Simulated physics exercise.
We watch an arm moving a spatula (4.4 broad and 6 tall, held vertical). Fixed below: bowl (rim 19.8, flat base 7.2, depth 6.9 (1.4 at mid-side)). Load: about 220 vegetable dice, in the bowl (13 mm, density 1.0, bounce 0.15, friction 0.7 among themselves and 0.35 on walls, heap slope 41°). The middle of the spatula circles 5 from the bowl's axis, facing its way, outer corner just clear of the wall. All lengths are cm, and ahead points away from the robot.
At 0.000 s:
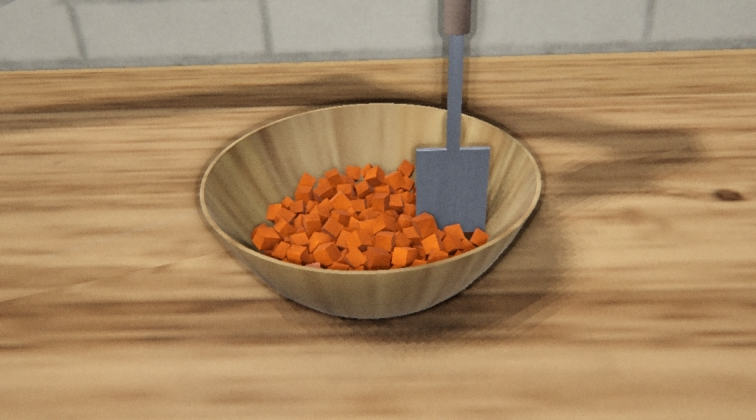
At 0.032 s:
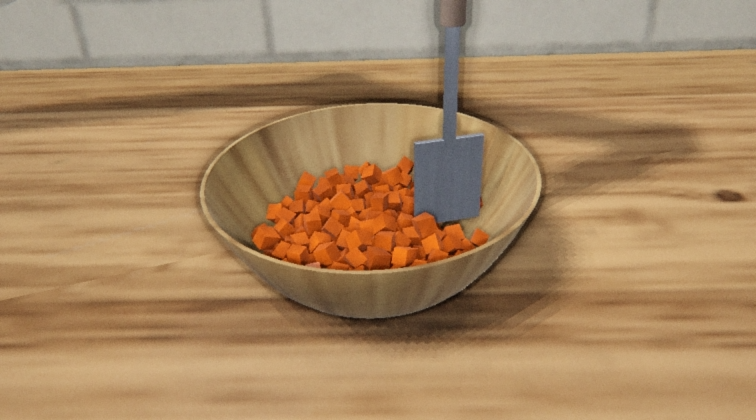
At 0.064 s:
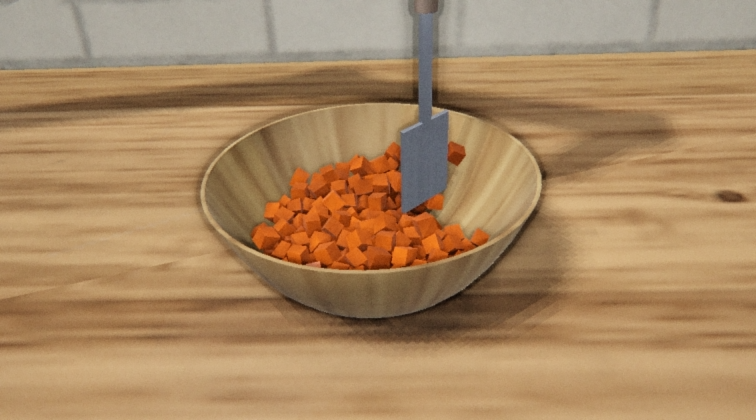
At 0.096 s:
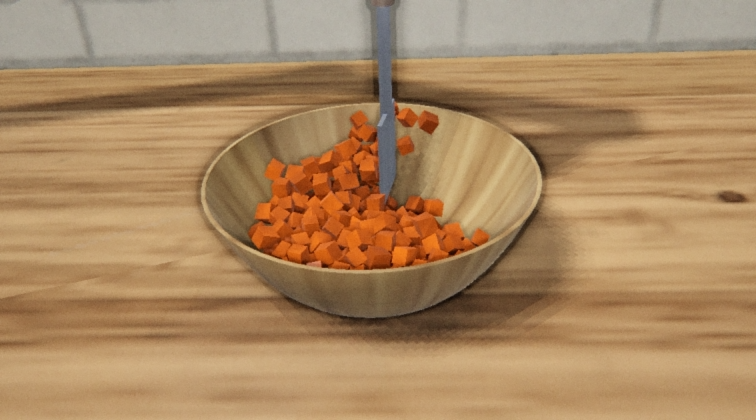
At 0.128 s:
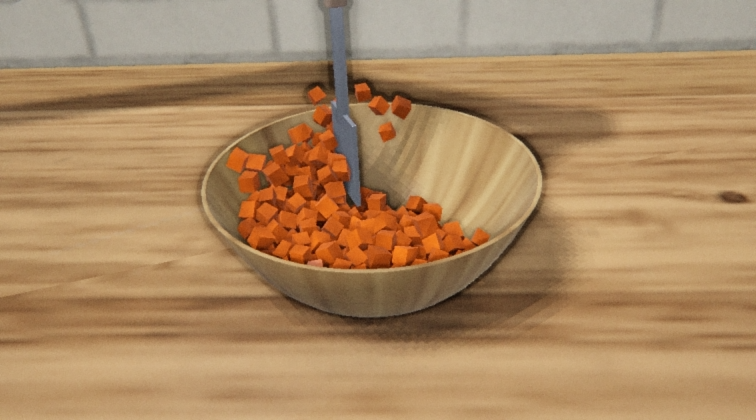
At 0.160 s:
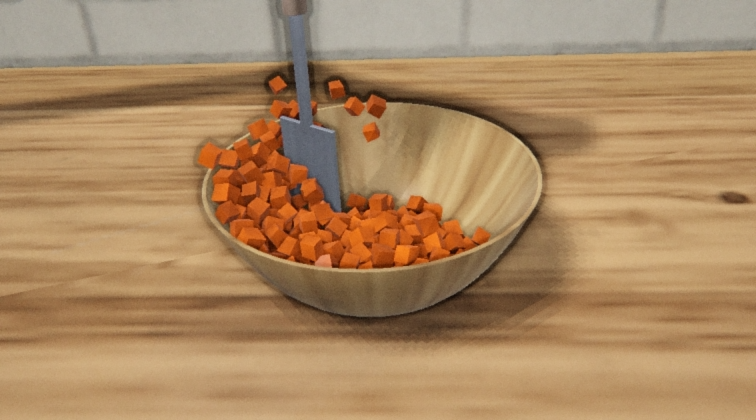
A wooden countertop against a pale tiled wall is seen from the front and slightly above, in a steady view. A light wooden bowl in the middle holds a heap of small orange cubes, with an upright blue-grey spatula at its right side. The spatula lifts slightly, then sweeps leftward through the far side, turning edge-on and back, piling cubes leftward and tossing several above the rim.
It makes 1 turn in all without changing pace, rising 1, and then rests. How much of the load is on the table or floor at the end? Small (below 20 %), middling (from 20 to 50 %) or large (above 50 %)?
Answer: Middling; from 20 to 50 % of the vegetable dice finish on the table or floor.
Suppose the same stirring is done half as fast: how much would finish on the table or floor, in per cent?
It would be near 10 per cent.
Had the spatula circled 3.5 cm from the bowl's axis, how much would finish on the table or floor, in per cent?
In that case some 15 per cent.
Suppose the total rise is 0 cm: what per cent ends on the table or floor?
Some 35 per cent.
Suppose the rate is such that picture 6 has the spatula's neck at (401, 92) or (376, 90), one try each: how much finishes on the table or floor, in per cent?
About 10 and 15 per cent.
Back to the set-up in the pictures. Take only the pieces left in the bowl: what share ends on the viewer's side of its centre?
About 40 per cent.
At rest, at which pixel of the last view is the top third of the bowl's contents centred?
Around (417, 192).
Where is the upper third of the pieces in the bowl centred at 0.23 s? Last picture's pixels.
Near (302, 239).
After 0.23 s, 223° round, highest piece 11 above the table; 208 in the bowl, 17 in flight or on the tool.
After 0.31 s, 300° round, highest piece 11 above the table; 186 in the bowl, 6 on the table or floor, 33 in flight or on the tool.
After 0.54 s, 0° round, highest piece 8 above the table; 157 in the bowl, 66 on the table or floor, 2 in flight or on the tool.
After 1.24 s, 0° round, highest piece 6 above the table; 157 in the bowl, 68 on the table or floor.
In the end, 157 in the bowl, 68 on the table or floor. That is 30 % on the table or floor.
